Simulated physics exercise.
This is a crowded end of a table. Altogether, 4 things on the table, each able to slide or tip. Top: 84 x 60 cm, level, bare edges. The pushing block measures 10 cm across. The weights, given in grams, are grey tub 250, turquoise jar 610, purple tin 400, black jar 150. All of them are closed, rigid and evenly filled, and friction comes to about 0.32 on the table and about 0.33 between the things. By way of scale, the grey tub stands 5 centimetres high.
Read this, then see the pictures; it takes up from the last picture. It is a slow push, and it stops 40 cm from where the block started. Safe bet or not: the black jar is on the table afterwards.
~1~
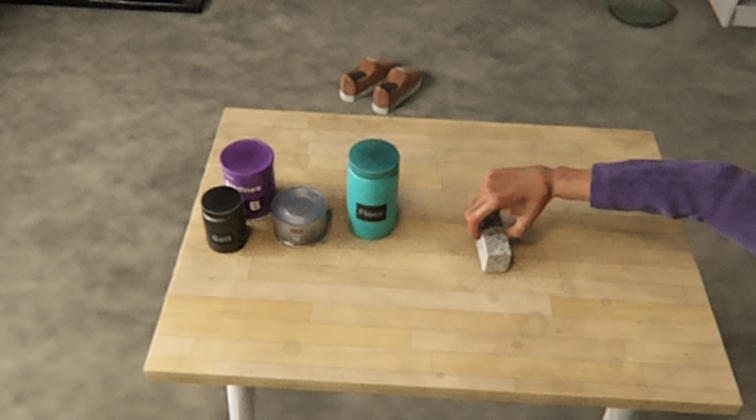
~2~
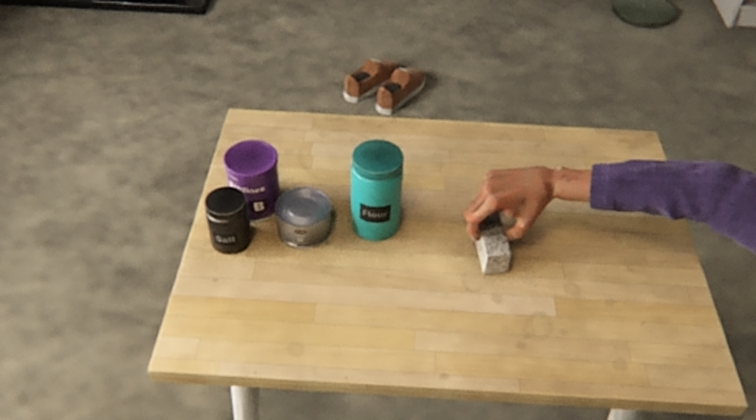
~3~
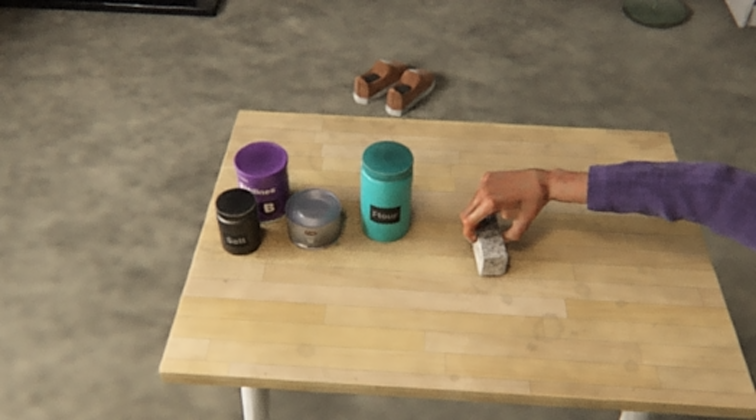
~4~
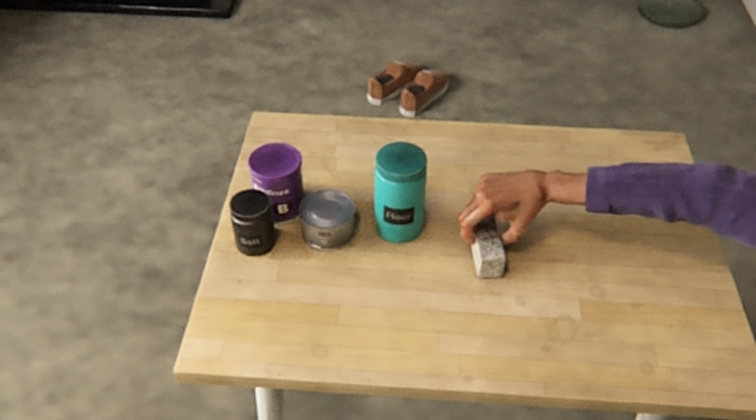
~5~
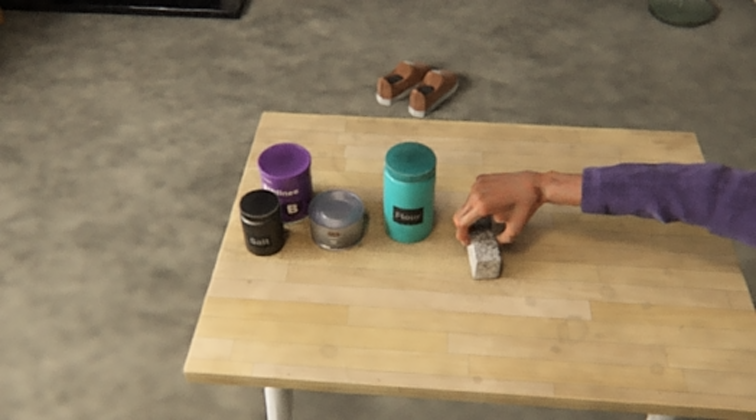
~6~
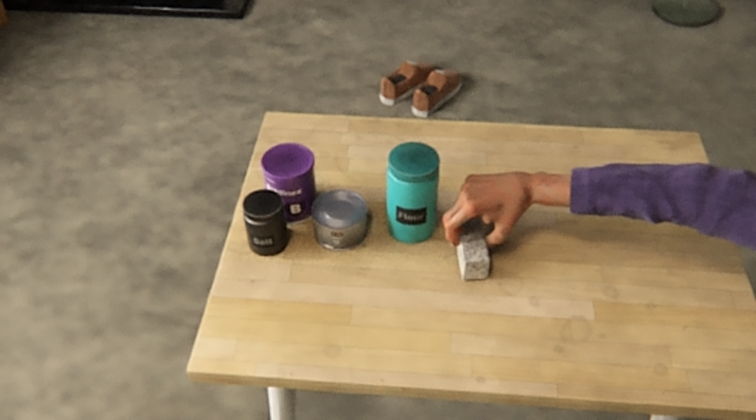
Safe.
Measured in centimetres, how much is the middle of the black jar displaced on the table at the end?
It ends about 3 centimetres from where it started.
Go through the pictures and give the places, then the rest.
In the first frame, pusher on by 0 cm; black jar (224, 220); grey tub (300, 217).
In the second frame, pusher on by 1 cm; purple tin (254, 181); grey tub (304, 218).
In the third frame, pusher on by 3 cm; turquoise jar (386, 192); purple tin (264, 183).
In the fourth frame, pusher on by 5 cm; grey tub (328, 220); turquoise jar (400, 193).
In the fifth frame, pusher on by 8 cm; purple tin (287, 184); grey tub (337, 220).
In the sixth frame, pusher on by 10 cm; black jar (266, 223); turquoise jar (413, 194).
Then, 1.00 s after the last picture, pusher on by 24 cm; turquoise jar slid 3 cm.
Then, 1.50 s after the last picture, pusher on by 31 cm; grey tub slid 5 cm; purple tin slid 3 cm; turquoise jar slid 3 cm.
At rest, not toppled but over 4 cm from the start, grey tub and purple tin; the other 2 in place, give or take 4 cm. Seen from the same camera at the end, black jar near (249, 222).
